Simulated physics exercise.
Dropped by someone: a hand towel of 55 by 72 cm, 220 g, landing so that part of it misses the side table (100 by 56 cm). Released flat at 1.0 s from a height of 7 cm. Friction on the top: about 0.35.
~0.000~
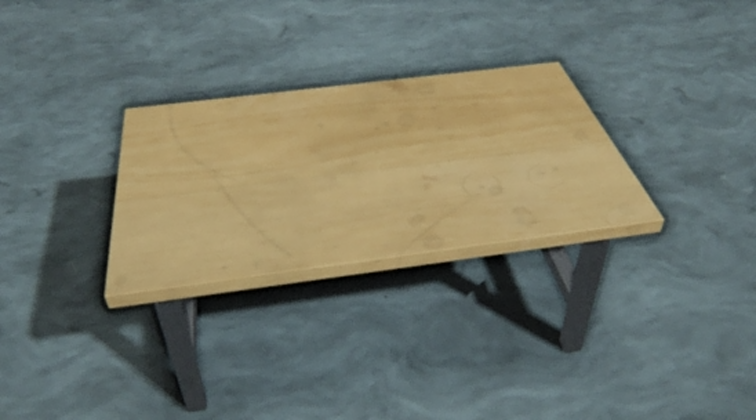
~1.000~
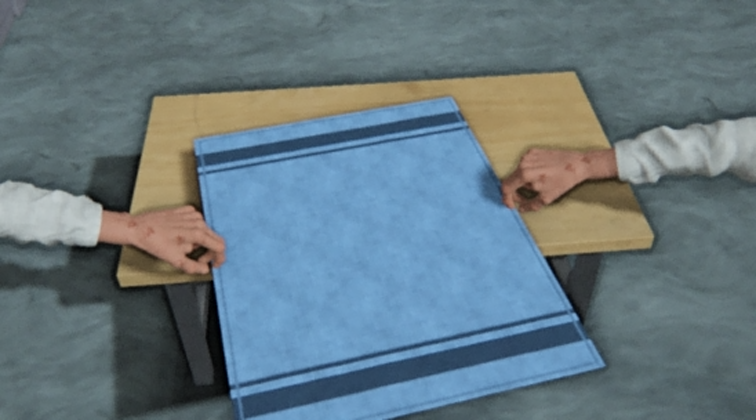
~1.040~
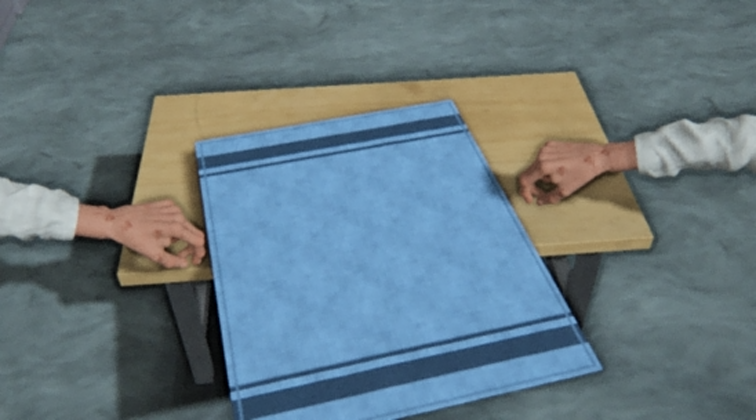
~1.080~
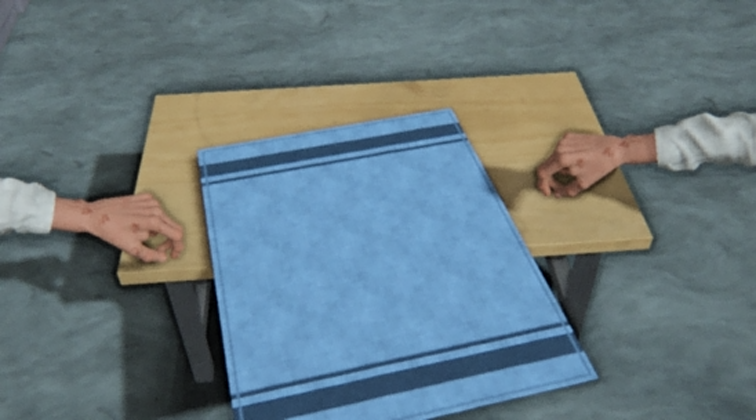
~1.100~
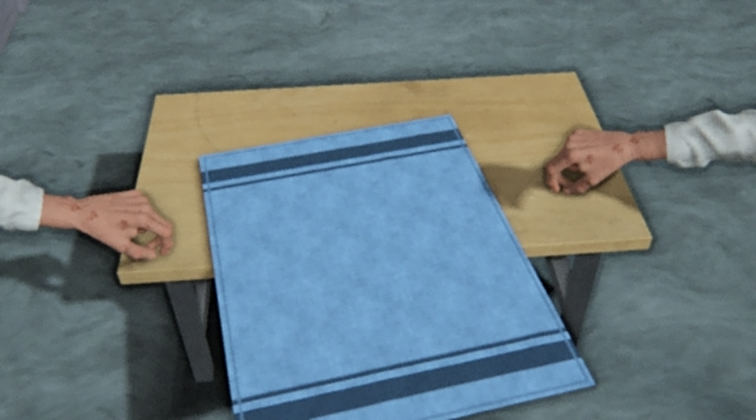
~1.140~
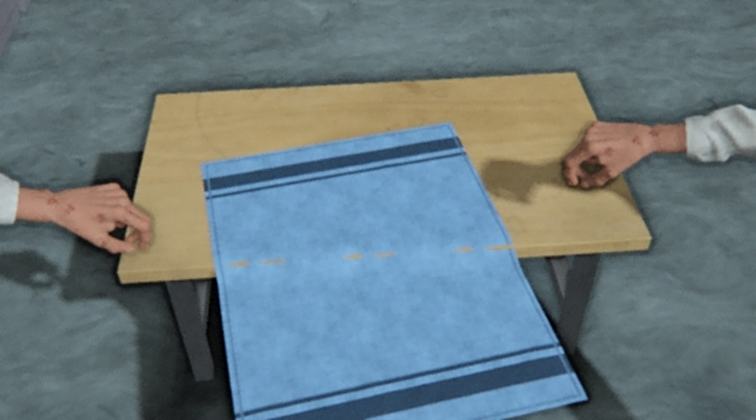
The video shows a bare wooden table, then two hands holding a blue towel with dark stripes across it. The hands release the towel and draw apart, while the towel, extending past the near edge, slides slightly toward the viewer.
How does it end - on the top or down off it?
It will come away.
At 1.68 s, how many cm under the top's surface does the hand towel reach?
It's hanging something like 44 cm below the top at that point.
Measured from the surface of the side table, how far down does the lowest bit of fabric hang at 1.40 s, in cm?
About 44 cm.
By 1.4 s, 30 % of the hand towel is still over the top.
By 1.7 s, 0 % of the hand towel is still over the top.
By 1.9 s, 0 % of the hand towel is still over the top.
By 2.2 s, 0 % of the hand towel is still over the top.
By 4.4 s, 0 % of the hand towel is still over the top.
